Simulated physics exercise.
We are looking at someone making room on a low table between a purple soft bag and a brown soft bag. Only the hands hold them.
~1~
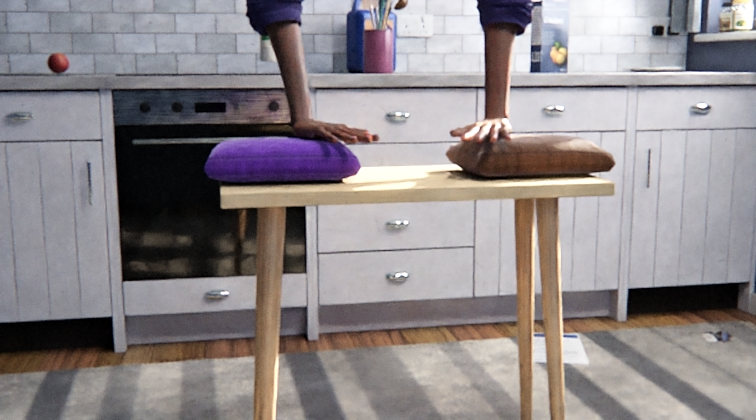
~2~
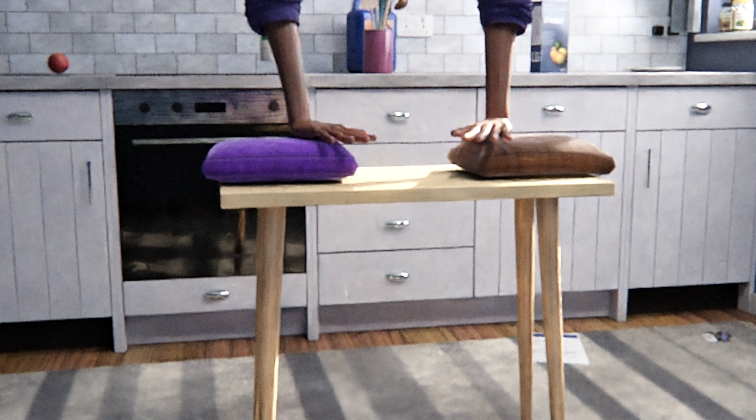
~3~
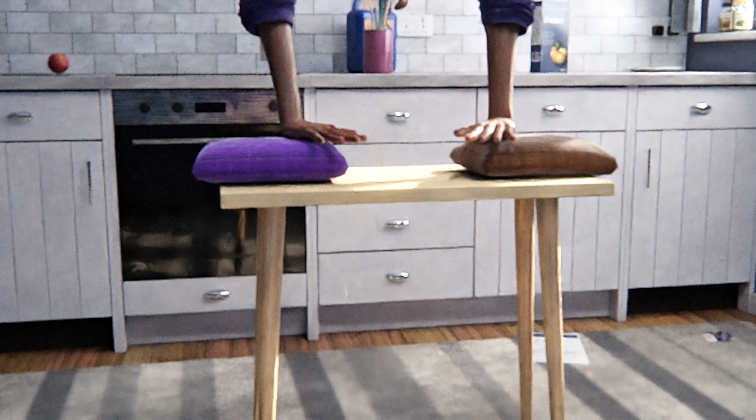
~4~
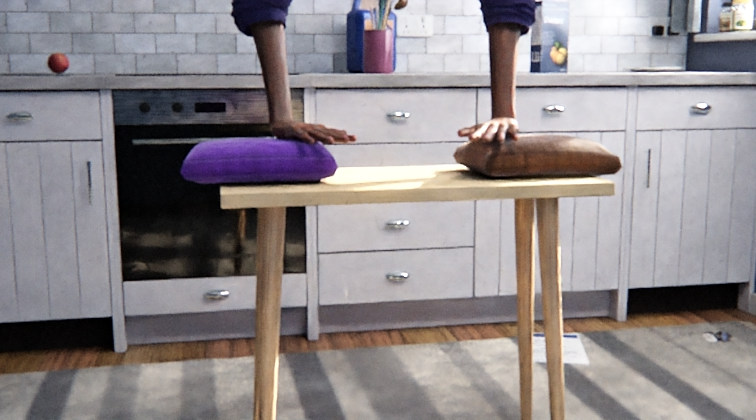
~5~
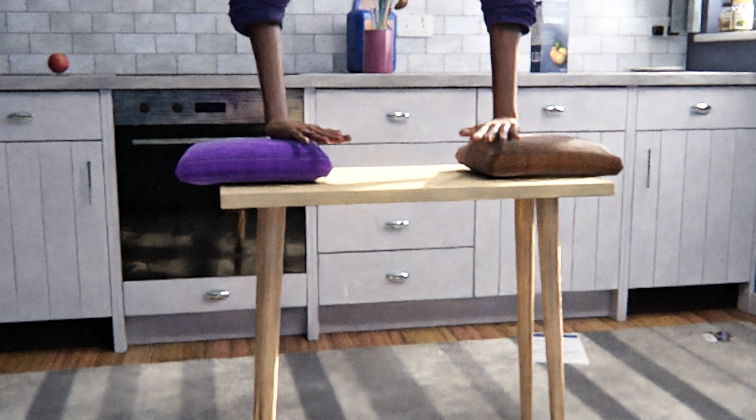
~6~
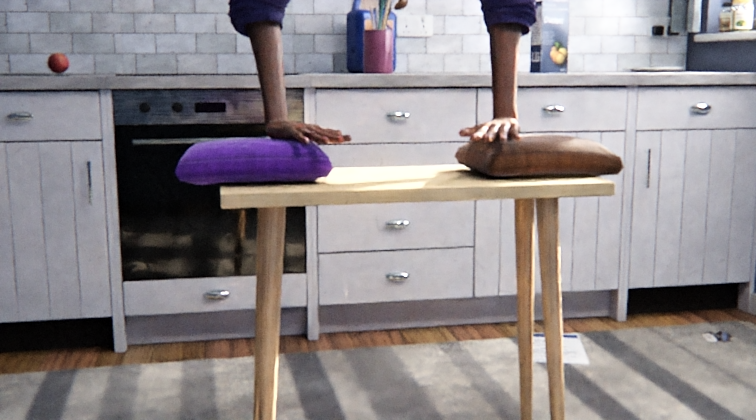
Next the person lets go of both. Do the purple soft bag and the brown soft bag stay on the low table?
Outcome: The purple soft bag stays up there; the brown soft bag remains on top.
Then, 0.44 s past the final frame, purple soft bag unmoved; brown soft bag unmoved.
When it is over, purple soft bag unmoved; brown soft bag unmoved. The purple soft bag remains on top and the brown soft bag holds its place.
